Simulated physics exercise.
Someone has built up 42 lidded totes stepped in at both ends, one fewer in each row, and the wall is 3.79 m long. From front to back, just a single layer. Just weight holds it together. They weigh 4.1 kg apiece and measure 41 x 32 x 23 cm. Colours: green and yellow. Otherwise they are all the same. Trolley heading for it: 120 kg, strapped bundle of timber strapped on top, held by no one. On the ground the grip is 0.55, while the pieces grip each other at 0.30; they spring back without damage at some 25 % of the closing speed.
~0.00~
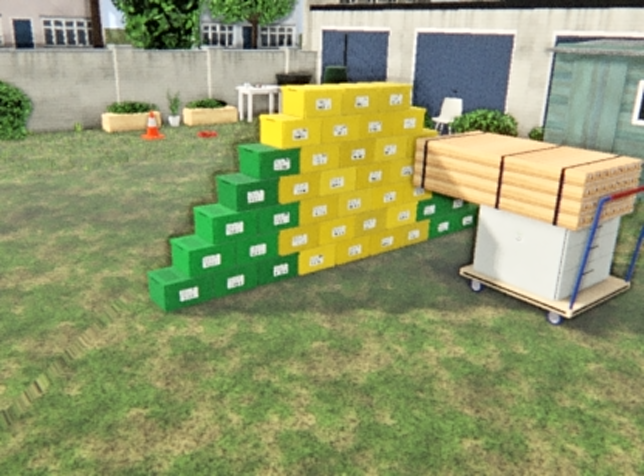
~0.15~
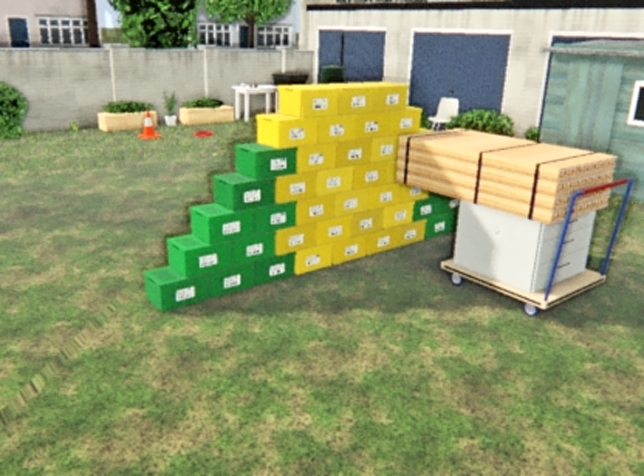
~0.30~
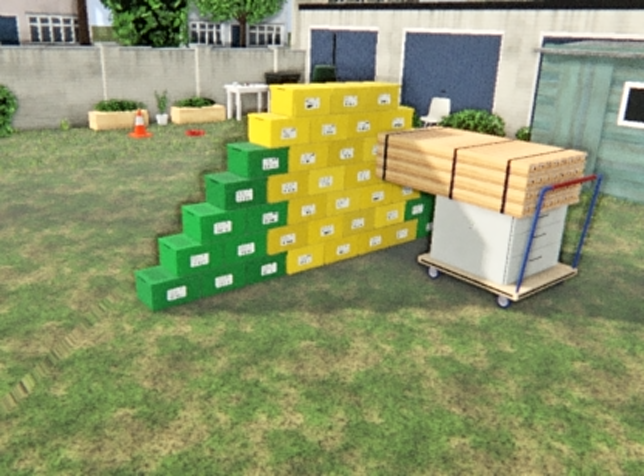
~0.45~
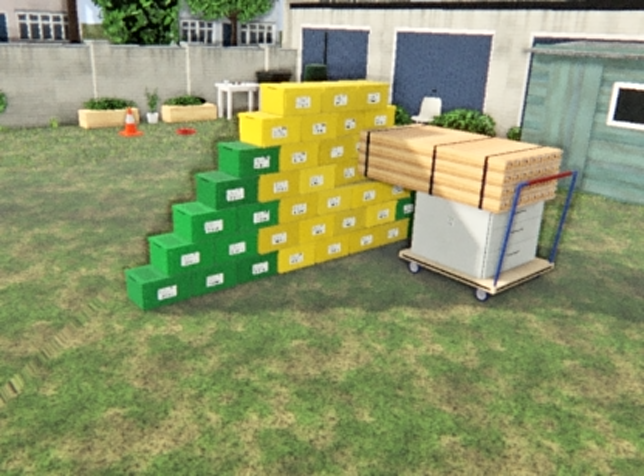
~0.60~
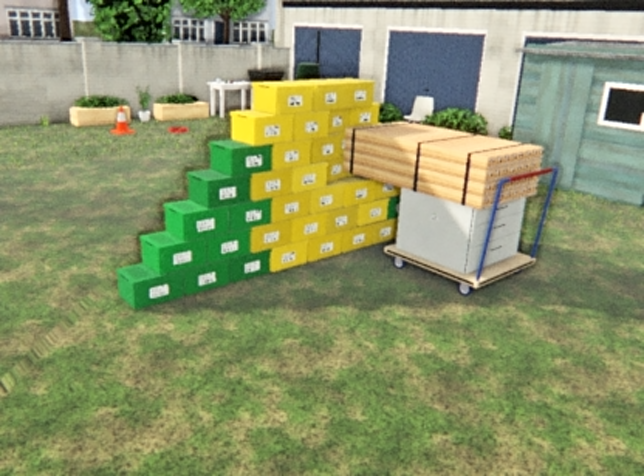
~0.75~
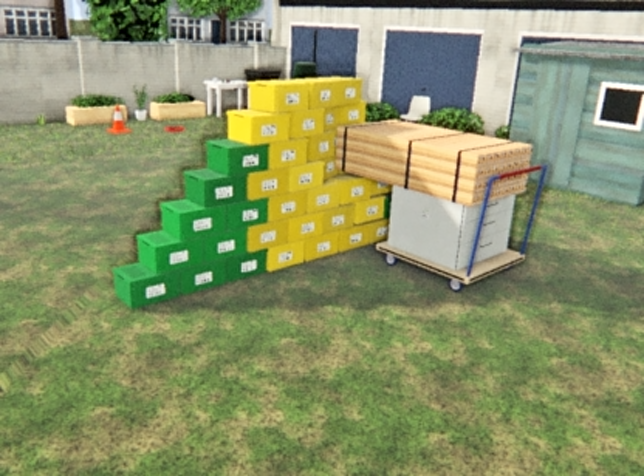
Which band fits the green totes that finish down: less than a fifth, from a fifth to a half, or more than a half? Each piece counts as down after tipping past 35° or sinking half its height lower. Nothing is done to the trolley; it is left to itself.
Less than a fifth.
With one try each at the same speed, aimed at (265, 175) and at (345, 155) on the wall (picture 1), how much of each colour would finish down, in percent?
First try then second: Green 10 and 10, yellow 20 and 60 per cent.
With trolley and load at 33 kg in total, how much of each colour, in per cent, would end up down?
The split would be green 0, then yellow 0 per cent.
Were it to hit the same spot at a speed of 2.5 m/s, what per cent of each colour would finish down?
Green 10%, yellow 40%.
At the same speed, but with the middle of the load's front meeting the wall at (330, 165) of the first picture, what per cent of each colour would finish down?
Result - green: 20 %; yellow: 50 %.
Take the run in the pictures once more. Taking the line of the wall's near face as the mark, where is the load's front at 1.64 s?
Some 55 centimetres.
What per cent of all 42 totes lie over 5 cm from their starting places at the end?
Shifted share: 30 %.
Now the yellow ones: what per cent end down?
The yellow group finishes with 40% down.
After 0.98 s, load 37 cm past the wall's line, still rolling; 1 of the 15 green totes down (1 of 42 in all colours); top green tote unmoved; top yellow tote 10° from how it stood.
After 1.28 s, load 47 cm past the wall's line, still rolling; 1 of the 15 green totes down (8 of 42 in all colours); top green tote unmoved; top yellow tote 30° from how it stood.
After 1.64 s, load 56 cm past the wall's line, still rolling; 1 of the 15 green totes down (12 of 42 in all colours); top green tote unmoved; top yellow tote 48° from how it stood, 44 cm lower.
After 2.14 s, load 64 cm past the wall's line, still rolling; 1 of the 15 green totes down (12 of 42 in all colours); top green tote unmoved; top yellow tote 16° from how it stood, 1.00 m lower.
In the end (3.3 s), load 64 cm past the wall's line, stopped; 1 of the 15 green totes down (12 of 42 in all colours); top green tote unmoved; top yellow tote on its side. That is 7 per cent. From the last view, middles, top green tote near (238, 156), top yellow tote near (95, 220).
